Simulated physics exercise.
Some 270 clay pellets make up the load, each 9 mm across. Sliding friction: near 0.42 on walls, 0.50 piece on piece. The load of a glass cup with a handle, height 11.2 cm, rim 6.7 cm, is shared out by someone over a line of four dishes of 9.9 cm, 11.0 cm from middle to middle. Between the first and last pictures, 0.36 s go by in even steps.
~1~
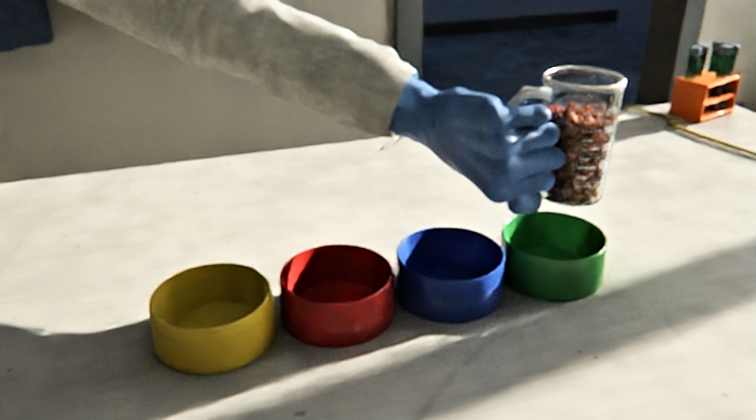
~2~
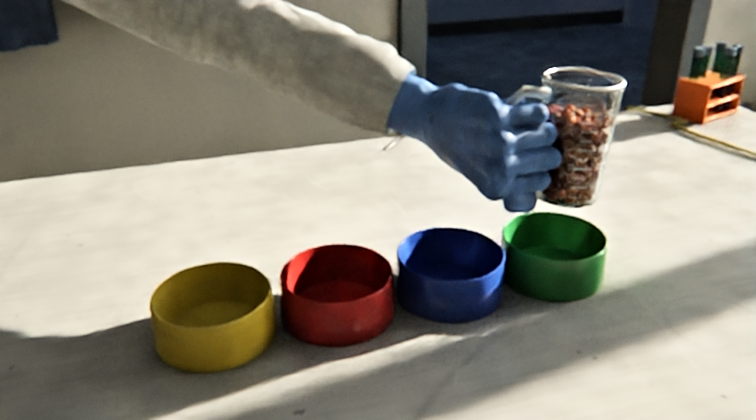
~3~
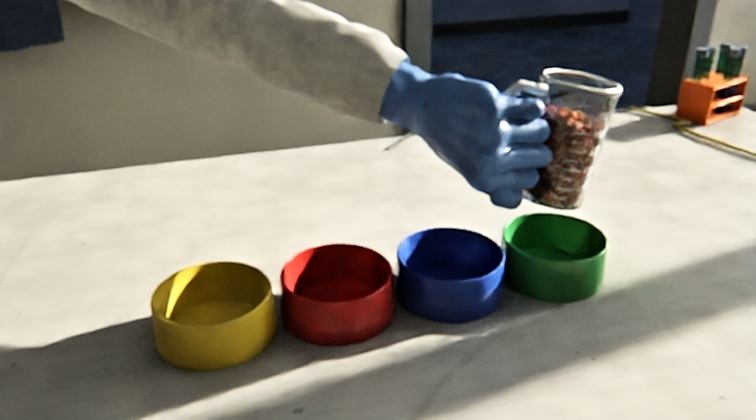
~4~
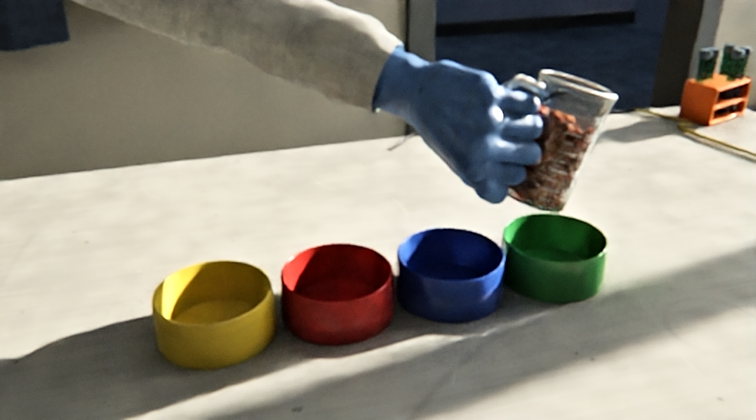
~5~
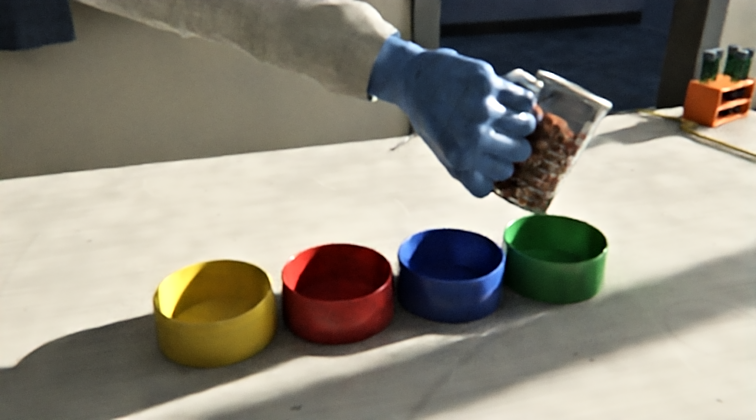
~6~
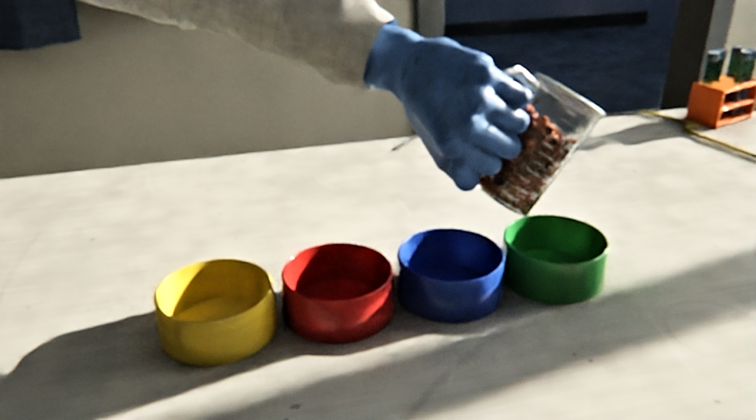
A blue-gloved hand in a pale sleeve reaches in from the upper left over a sunlit, light-coloured table, seen from slightly above. It holds a clear cup of reddish-brown pellets above a row of yellow, red, blue and green dishes, with an orange rack at the upper right. The hand gradually tilts the cup rightward while shifting it slightly left, and the pellets stay inside.
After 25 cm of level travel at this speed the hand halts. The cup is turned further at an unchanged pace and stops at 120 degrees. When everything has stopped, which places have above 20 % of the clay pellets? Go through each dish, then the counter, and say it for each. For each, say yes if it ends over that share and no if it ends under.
One by one: Red dish: The share is going to stay within a fifth. Blue dish: The share is going to pass a fifth. Green dish: The share is going to stay within a fifth. Yellow dish: The share is going to stay within a fifth. Counter: The share is going to stay within a fifth.
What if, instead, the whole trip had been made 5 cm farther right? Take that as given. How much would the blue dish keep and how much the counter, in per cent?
Then: Blue 60; counter 20.
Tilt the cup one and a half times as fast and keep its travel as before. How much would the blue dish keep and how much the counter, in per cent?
The blue dish would get 50 and the counter 20.
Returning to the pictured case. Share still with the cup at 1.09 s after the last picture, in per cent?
Roughly 25 percent.
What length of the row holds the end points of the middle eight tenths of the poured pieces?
Length: Approx. 6 cm.
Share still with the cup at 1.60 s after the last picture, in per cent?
Roughly 0 in a hundred.
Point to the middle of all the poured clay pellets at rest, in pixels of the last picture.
Somewhere near (445, 274) in the last picture.
Then, 0.65 s after the last picture, tilt 102 degrees; cup holds 100 %.
Then, 1.09 s after the last picture, tilt 120 degrees; cup holds 25 %, blue 75 %.
Then, 1.60 s after the last picture, tilt 120 degrees; cup holds 0 %, blue 95 %.
In the end, red 0 %, blue 95 %, green 0 %, yellow 0 %, counter 5 %.
